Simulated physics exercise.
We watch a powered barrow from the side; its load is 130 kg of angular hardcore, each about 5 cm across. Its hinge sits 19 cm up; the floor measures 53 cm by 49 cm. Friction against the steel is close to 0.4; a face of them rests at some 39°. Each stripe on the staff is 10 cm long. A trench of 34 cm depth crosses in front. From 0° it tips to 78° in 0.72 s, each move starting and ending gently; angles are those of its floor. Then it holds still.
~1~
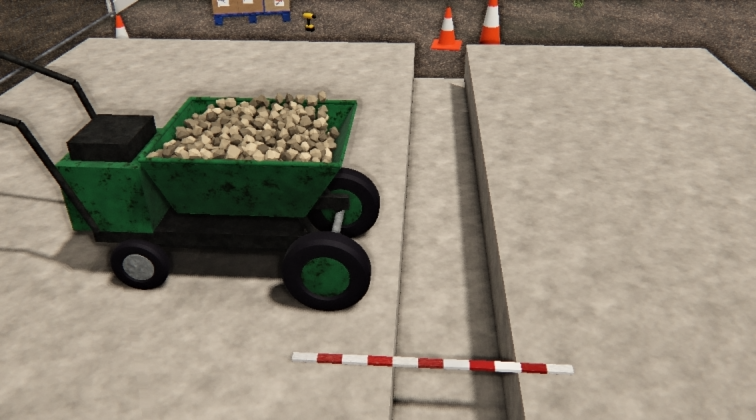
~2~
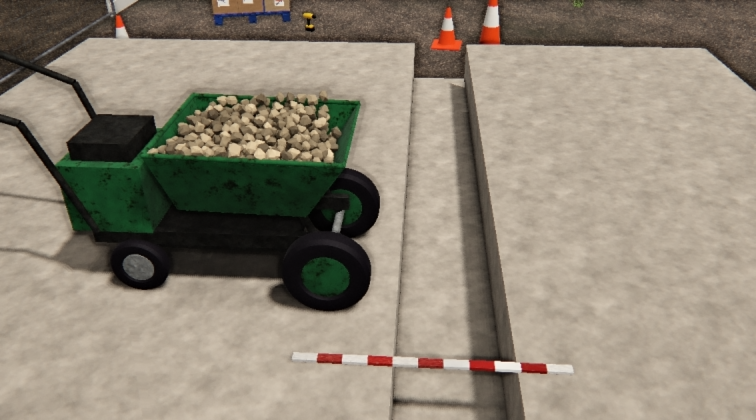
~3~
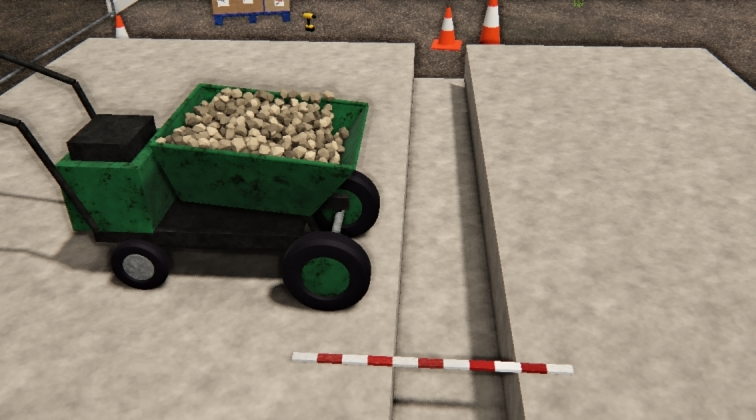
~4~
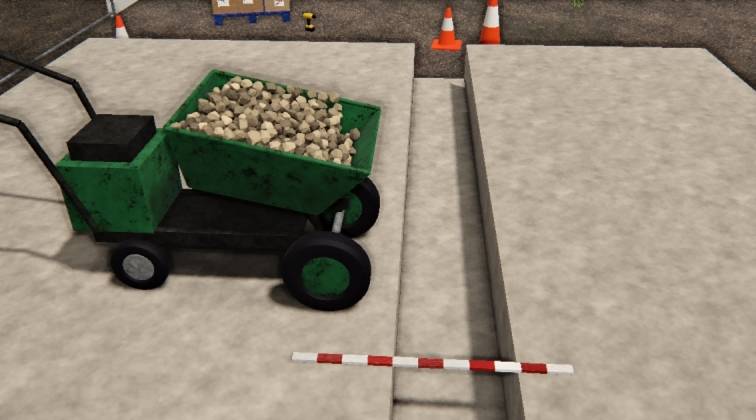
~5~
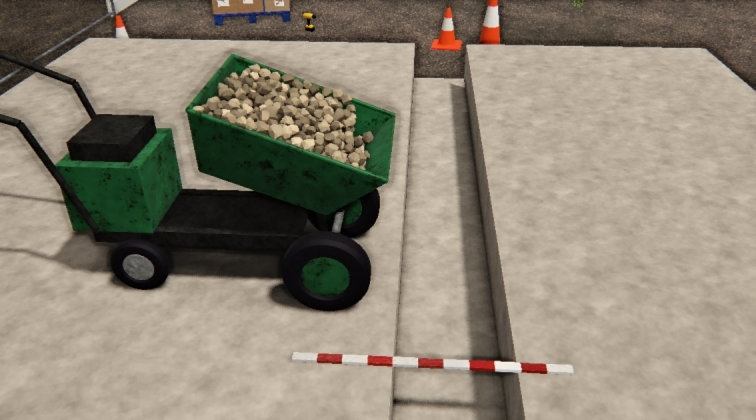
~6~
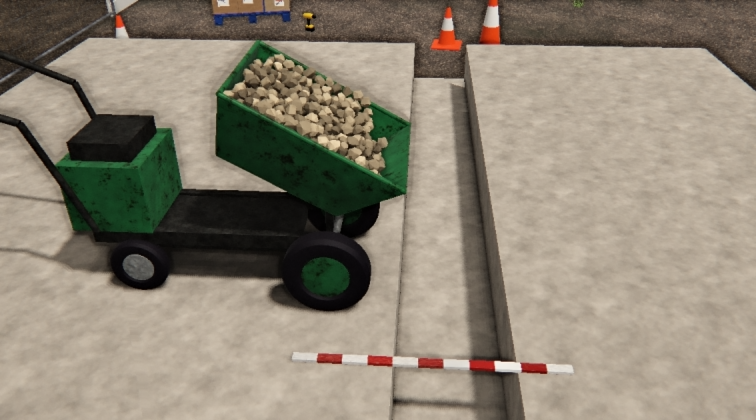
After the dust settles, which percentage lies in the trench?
Close to 56 in a hundred.
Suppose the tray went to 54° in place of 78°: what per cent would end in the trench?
It would be near 20 per cent.
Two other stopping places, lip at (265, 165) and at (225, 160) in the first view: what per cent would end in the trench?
First some 100, then 75 per cent.
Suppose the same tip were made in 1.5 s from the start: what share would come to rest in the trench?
In that case some 85 per cent.
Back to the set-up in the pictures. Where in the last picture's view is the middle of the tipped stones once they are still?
Their middle is at about (493, 305).
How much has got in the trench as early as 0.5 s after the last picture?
About 20 per cent by then.
Then, 0.2 s after the last picture the floor is at 66°, 100 % in the tray; the foremost stones are at (453, 203).
Then, 0.5 s after the last picture the floor is at 78°, 50 % in the tray, 22 % in the trench, 28 % past the trench; the foremost stones are at (557, 262).
Then, 0.9 s after the last picture the floor is at 78°, 17 % in the tray, 39 % in the trench, 45 % past the trench; the foremost stones are at (746, 298).
Then, 2.8 s after the last picture the floor is at 78°, 0 % in the tray, 56 % in the trench, 44 % past the trench; the foremost stones are past the picture's edge.
